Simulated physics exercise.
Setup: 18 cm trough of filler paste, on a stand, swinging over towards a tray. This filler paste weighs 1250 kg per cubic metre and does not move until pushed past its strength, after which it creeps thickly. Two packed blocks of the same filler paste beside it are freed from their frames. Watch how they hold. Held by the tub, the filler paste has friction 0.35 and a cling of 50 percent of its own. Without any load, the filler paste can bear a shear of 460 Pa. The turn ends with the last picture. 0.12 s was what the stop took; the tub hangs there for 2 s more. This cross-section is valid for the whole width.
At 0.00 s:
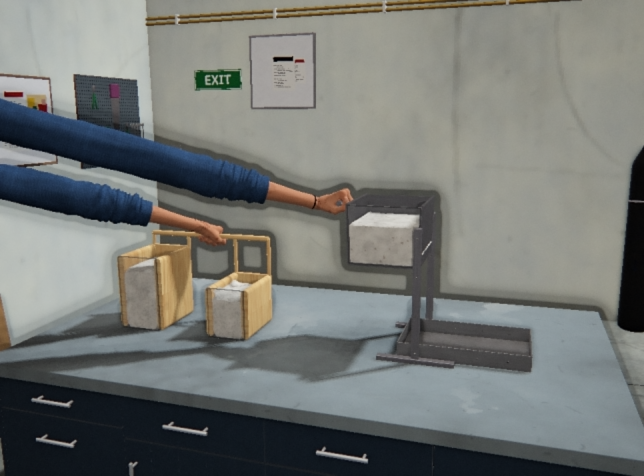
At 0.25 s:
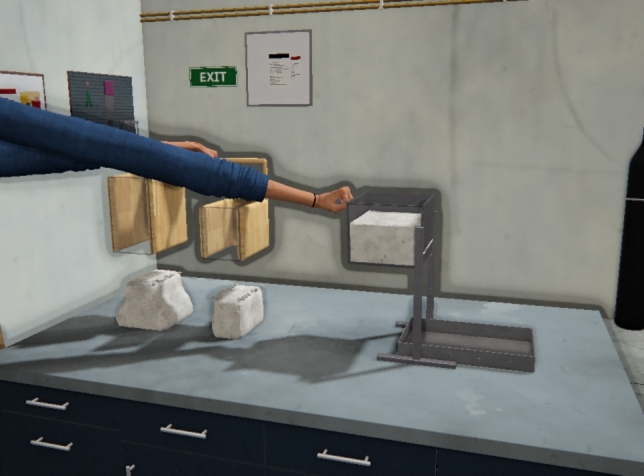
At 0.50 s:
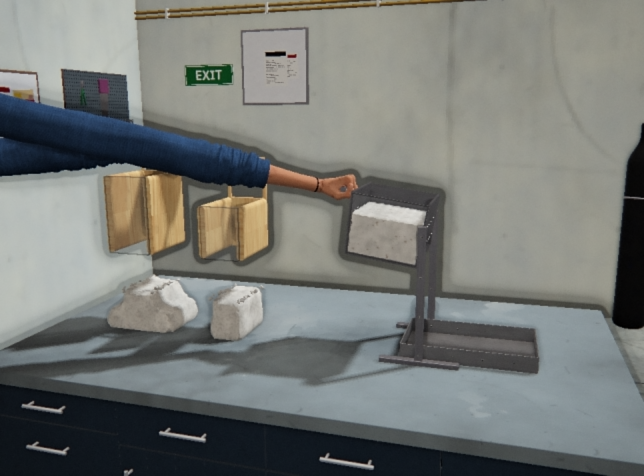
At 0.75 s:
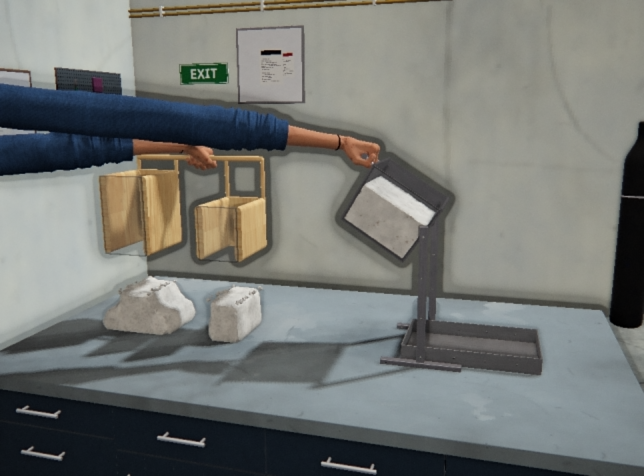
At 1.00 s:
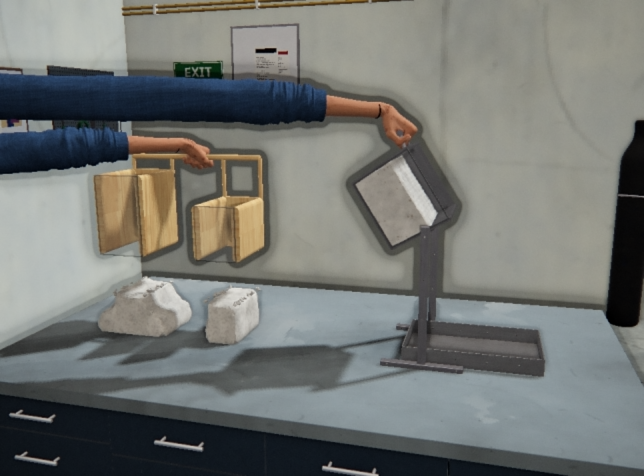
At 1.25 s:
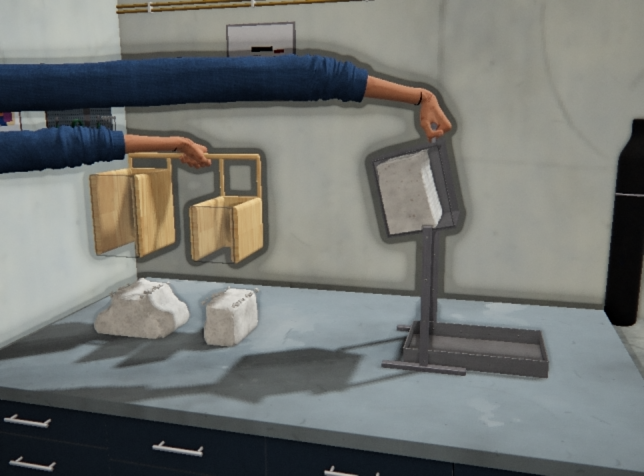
Hands lift wooden molds off two pale blocks, then tilt a grey tub of paste upright.
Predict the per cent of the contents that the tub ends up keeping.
The tub ends up keeping roughly 100 %.
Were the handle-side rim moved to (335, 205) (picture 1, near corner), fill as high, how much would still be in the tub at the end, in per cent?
I'd say around 80 percent would remain in the tub at the end.
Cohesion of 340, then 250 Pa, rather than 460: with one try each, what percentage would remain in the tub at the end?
Respectively, close to 85 % and close to 65 %.
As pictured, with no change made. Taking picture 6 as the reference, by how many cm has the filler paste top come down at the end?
About 3 cm.
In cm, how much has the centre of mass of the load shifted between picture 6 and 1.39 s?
Roughly 2 centimetres.
By 1.39 s, the tub is at 77 degrees and holds 100 %.
By 1.56 s, the tub is at 77 degrees and holds 100 %.
By 1.73 s, the tub is at 77 degrees and holds 100 %.
By 1.90 s, the tub is at 77 degrees and holds 100 %.
By 3.25 s, at the end, the tub is at 77 degrees and holds 100 %.
